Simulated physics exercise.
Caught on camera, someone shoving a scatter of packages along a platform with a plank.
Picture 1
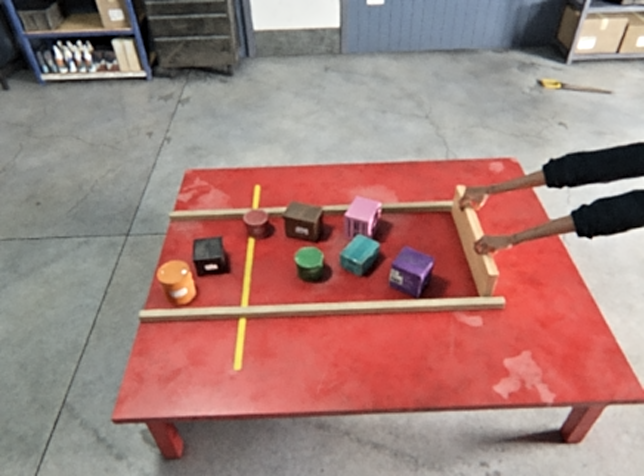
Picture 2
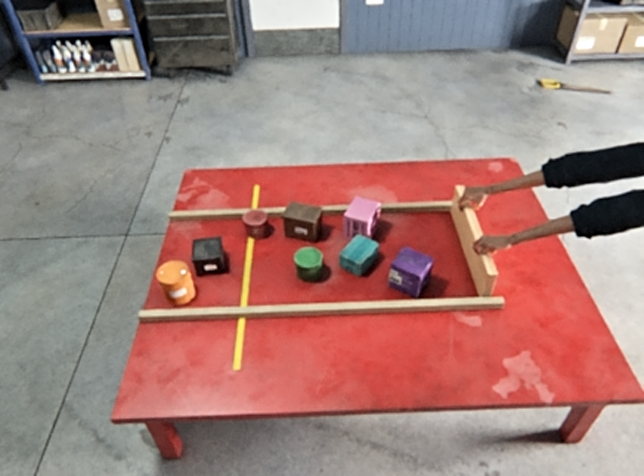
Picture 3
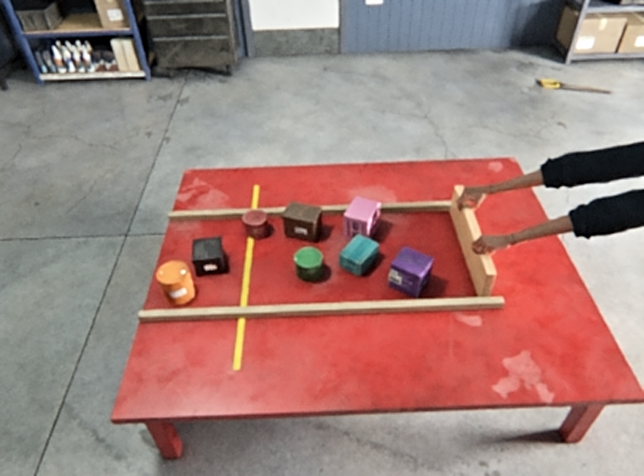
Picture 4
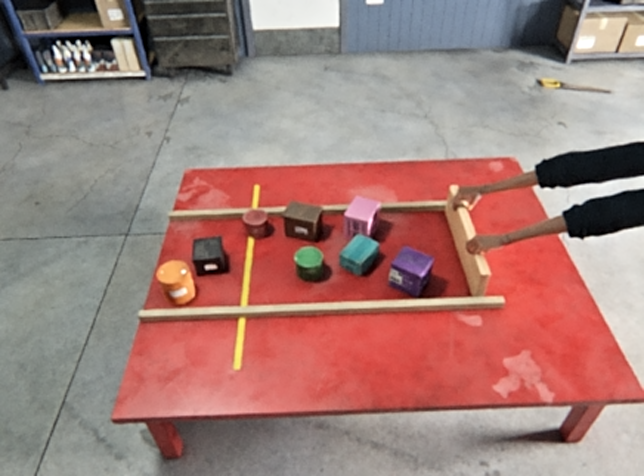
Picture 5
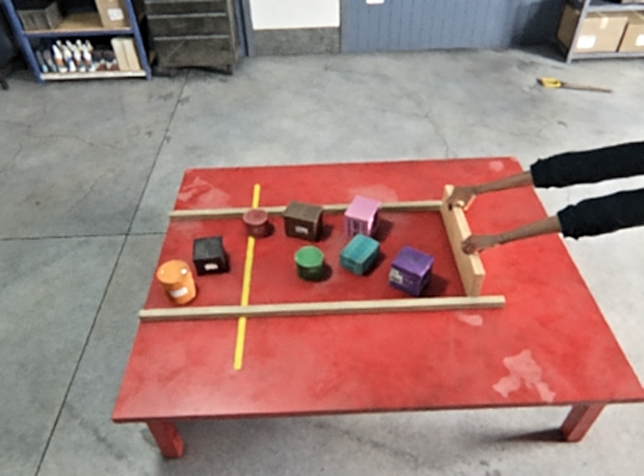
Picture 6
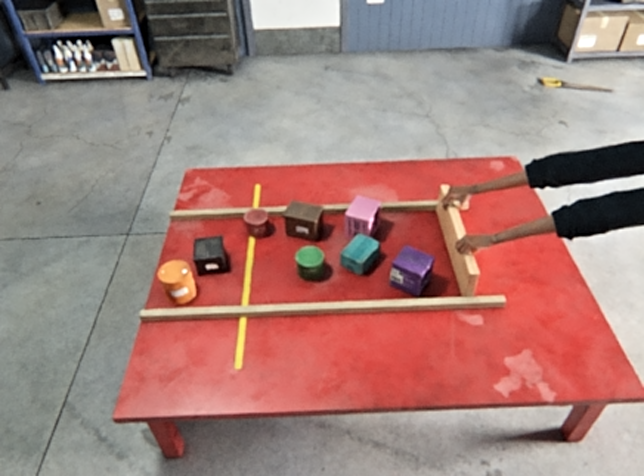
The clip opens on a red platform where colourful boxes and round containers sit between two wooden rails, a yellow strip of tape crossing toward the left. Two hands at the right grip a plank and slide it slowly a short way left, while the packages stay essentially where they are.
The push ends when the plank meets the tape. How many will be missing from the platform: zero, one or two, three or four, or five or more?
In the end the number that fall off is zero.
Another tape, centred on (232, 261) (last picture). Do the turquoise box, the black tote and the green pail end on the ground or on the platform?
The turquoise box does not fall, the black tote does not fall, the green pail stays on.
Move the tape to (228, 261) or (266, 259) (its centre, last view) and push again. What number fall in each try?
Try by try, 1 and 0.
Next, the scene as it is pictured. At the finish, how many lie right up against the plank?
3 of them.
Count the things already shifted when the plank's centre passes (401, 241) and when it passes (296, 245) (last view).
1 and 6.
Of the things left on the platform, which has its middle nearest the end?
That is the red pail.
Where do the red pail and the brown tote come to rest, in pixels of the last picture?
The red pail stops around (180, 227); the brown tote around (208, 228).
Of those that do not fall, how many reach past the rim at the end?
That would be 0.
Early on, none off yet; orange canister at rest near (178, 282); black tote at rest near (210, 256); red pail at rest near (258, 224).
A while later, none off yet; orange canister at rest near (178, 282); black tote at rest near (210, 256); red pail travelled a little near (246, 225).
Finally, the number that fall off is zero.
